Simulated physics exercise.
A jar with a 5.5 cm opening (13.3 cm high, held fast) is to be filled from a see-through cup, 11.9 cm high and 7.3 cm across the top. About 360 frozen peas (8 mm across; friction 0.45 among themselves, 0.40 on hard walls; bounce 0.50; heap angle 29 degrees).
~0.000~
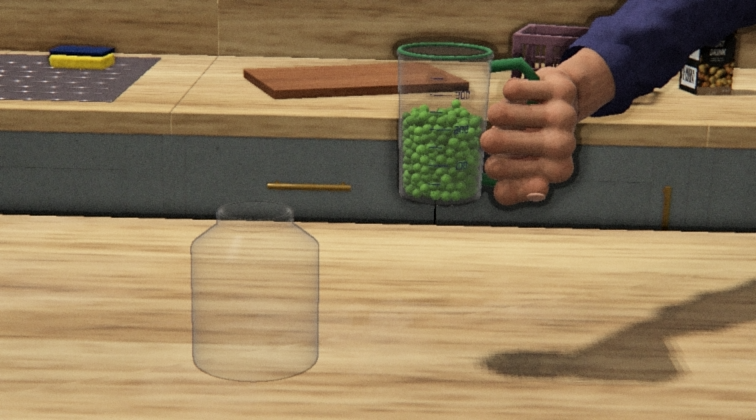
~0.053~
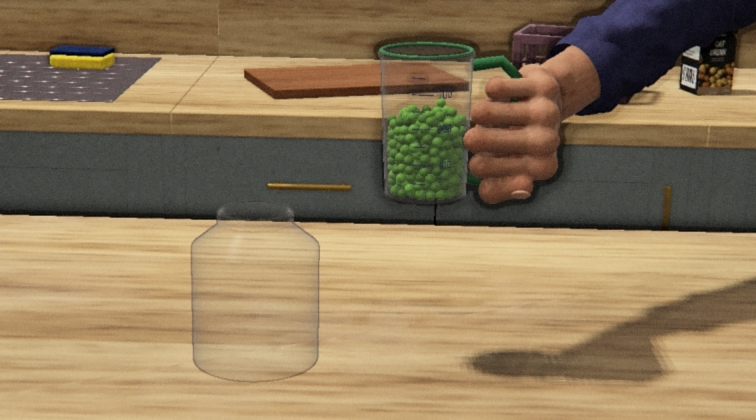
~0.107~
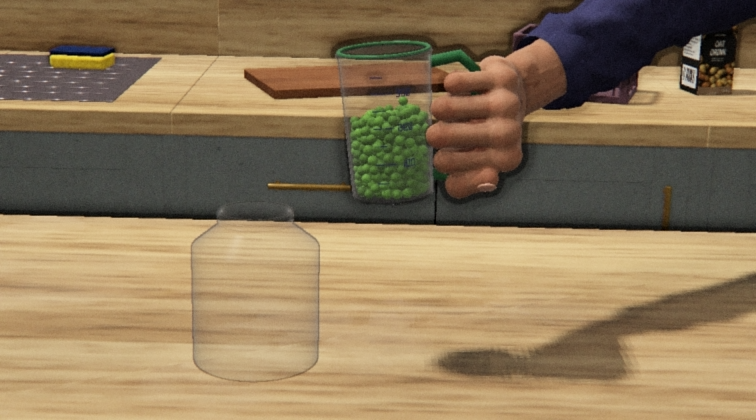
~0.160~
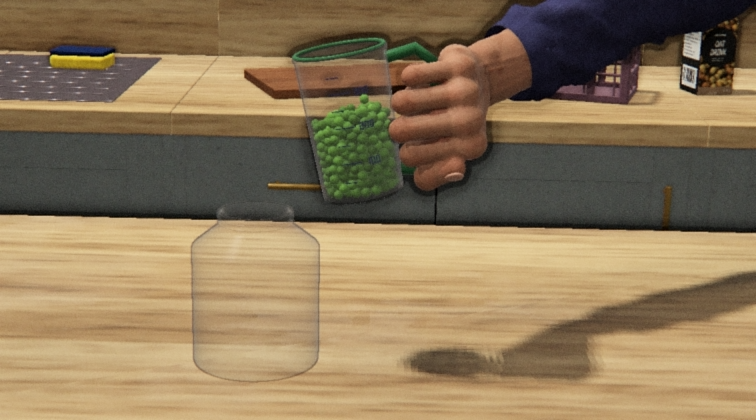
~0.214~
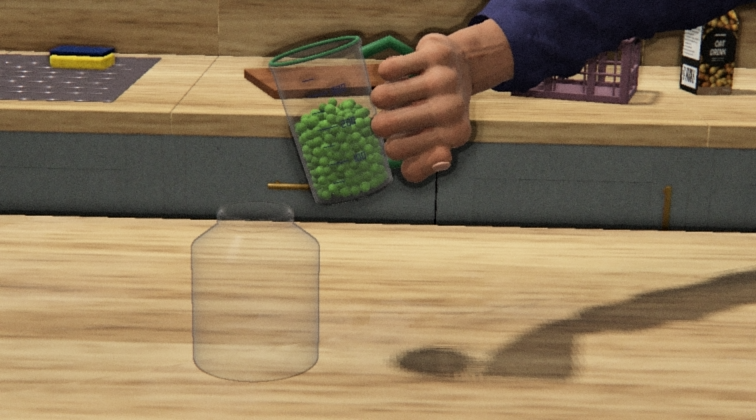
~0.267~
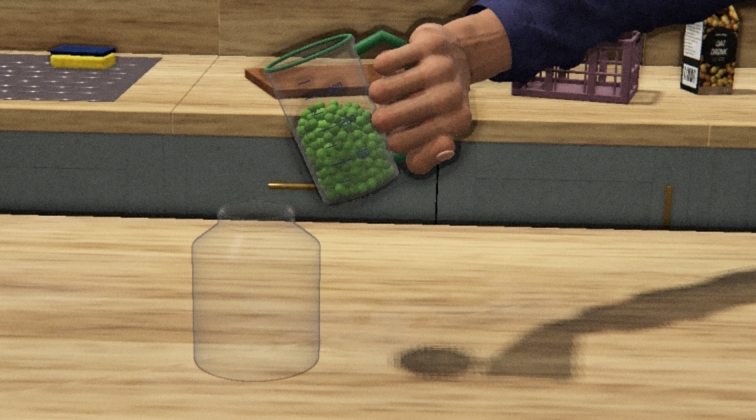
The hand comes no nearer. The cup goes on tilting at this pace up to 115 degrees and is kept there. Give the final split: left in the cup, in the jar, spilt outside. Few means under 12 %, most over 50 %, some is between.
Still above hardly any, jar the bulk, spilt hardly any.
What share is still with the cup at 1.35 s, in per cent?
Some 45 per cent of the load.
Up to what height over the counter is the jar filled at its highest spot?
About 5.0 cm.
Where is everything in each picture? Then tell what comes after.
The first picture shows cup at (442, 124), tilt 0 degrees, lip at (400, 50), moved 0.0 cm; middle of the pieces at (448, 152); jar at (255, 285).
The second picture shows cup at (426, 123), tilt 1 degrees, lip at (381, 51), moved 1.4 cm; middle of the pieces at (433, 151).
The third picture shows cup at (388, 122), tilt 5 degrees, lip at (338, 53), moved 4.4 cm; middle of the pieces at (397, 150).
The fourth picture shows cup at (351, 122), tilt 11 degrees, lip at (294, 57), moved 7.5 cm; middle of the pieces at (363, 148).
The fifth picture shows cup at (334, 121), tilt 16 degrees, lip at (271, 63), moved 8.9 cm; middle of the pieces at (347, 146).
The sixth picture shows cup at (335, 121), tilt 22 degrees, lip at (266, 69), moved 8.9 cm; middle of the pieces at (338, 148); jar at (257, 285). The cup's pace is about 105 degrees a second.
Then, at 0.69 s, tilt 67 degrees; the cup holds 100 %, the jar 0 %.
After 0.97 s, tilt 97 degrees; the cup holds 100 %, the jar 0 %.
After 1.35 s, tilt 115 degrees; the cup holds 45 %, the jar 40 %.
By 2.7 s all is still; still above 0 %, jar 100 %, spilt 5 %.
